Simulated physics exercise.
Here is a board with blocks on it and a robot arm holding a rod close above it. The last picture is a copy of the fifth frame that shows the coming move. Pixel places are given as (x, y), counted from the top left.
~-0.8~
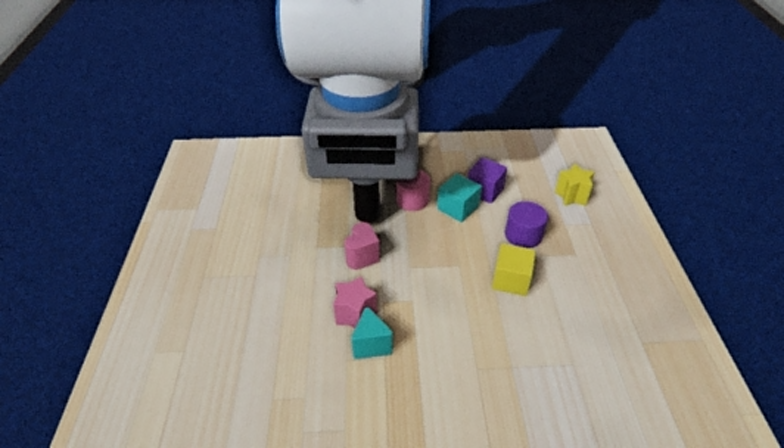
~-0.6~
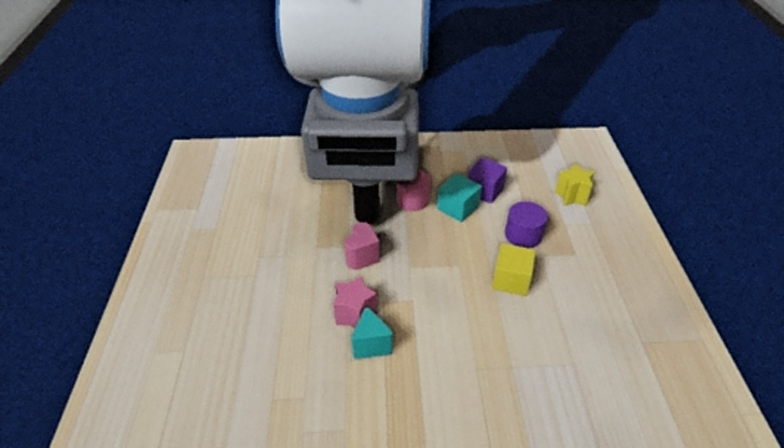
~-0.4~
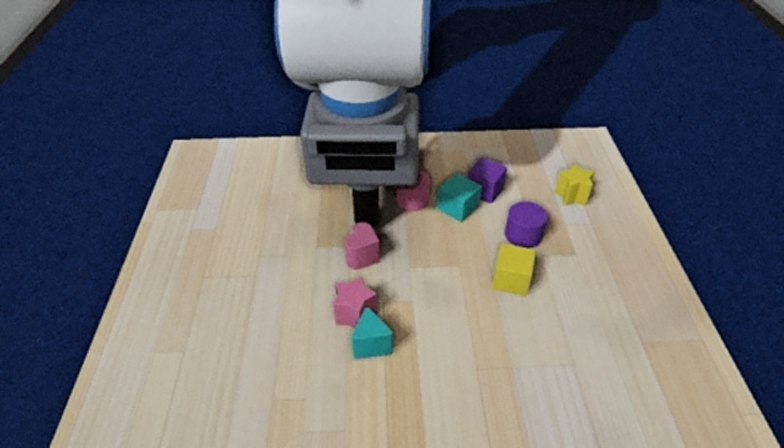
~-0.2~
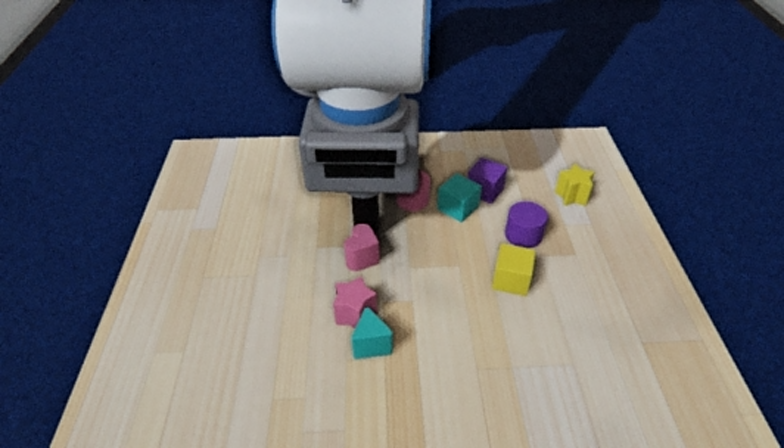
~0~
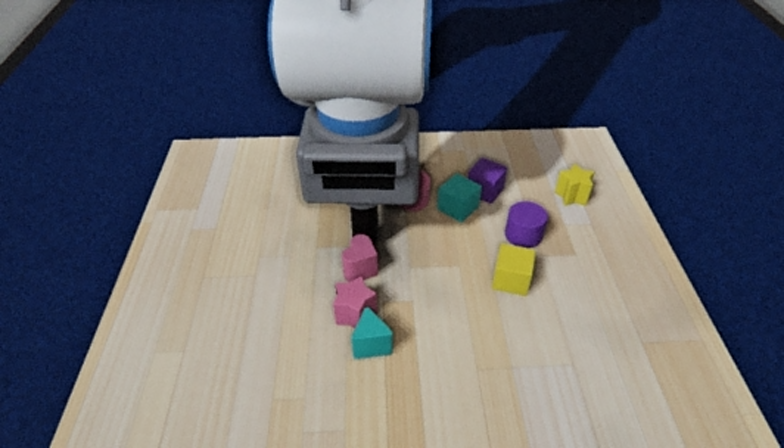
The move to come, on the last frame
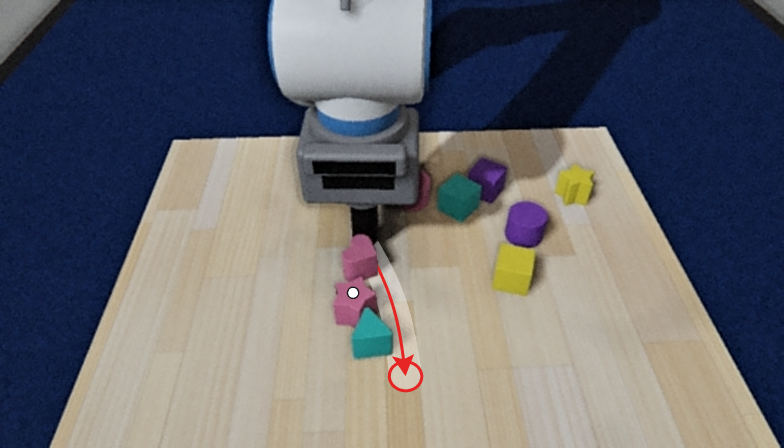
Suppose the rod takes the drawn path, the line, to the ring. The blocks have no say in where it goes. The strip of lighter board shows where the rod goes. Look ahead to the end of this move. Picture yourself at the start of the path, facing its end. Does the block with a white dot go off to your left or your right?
To the right.
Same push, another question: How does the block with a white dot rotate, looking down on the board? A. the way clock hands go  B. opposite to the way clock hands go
The one that fits is B, opposite to the way clock hands go.
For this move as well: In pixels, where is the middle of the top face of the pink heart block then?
The point I'd pick in the picture is (358, 284).
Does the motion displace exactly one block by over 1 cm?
No - that is not the case.
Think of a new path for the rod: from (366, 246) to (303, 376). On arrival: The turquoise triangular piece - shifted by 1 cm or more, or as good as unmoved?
That block moves.
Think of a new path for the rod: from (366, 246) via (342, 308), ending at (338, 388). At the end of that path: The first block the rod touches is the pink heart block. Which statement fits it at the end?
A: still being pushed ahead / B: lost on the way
My pick is A.
The line goes from (366, 246) via (384, 282) and (398, 325), ending at (406, 376); the dot is on the pink star.
What follows on the original path. One third of the way, rod (384, 274); pink star (343, 307), turned 10° anticlockwise; pink heart block (356, 277), turned 75° clockwise.
Two thirds of the way, rod (398, 318); pink star (338, 309), turned 30° anticlockwise; pink heart block (358, 284).
At the end, rod (406, 368); pink star (338, 309), turned 30° anticlockwise; pink heart block (358, 284), turned 125° clockwise; turquoise triangular piece (370, 330), turned 25° clockwise; pink circular block unmoved.
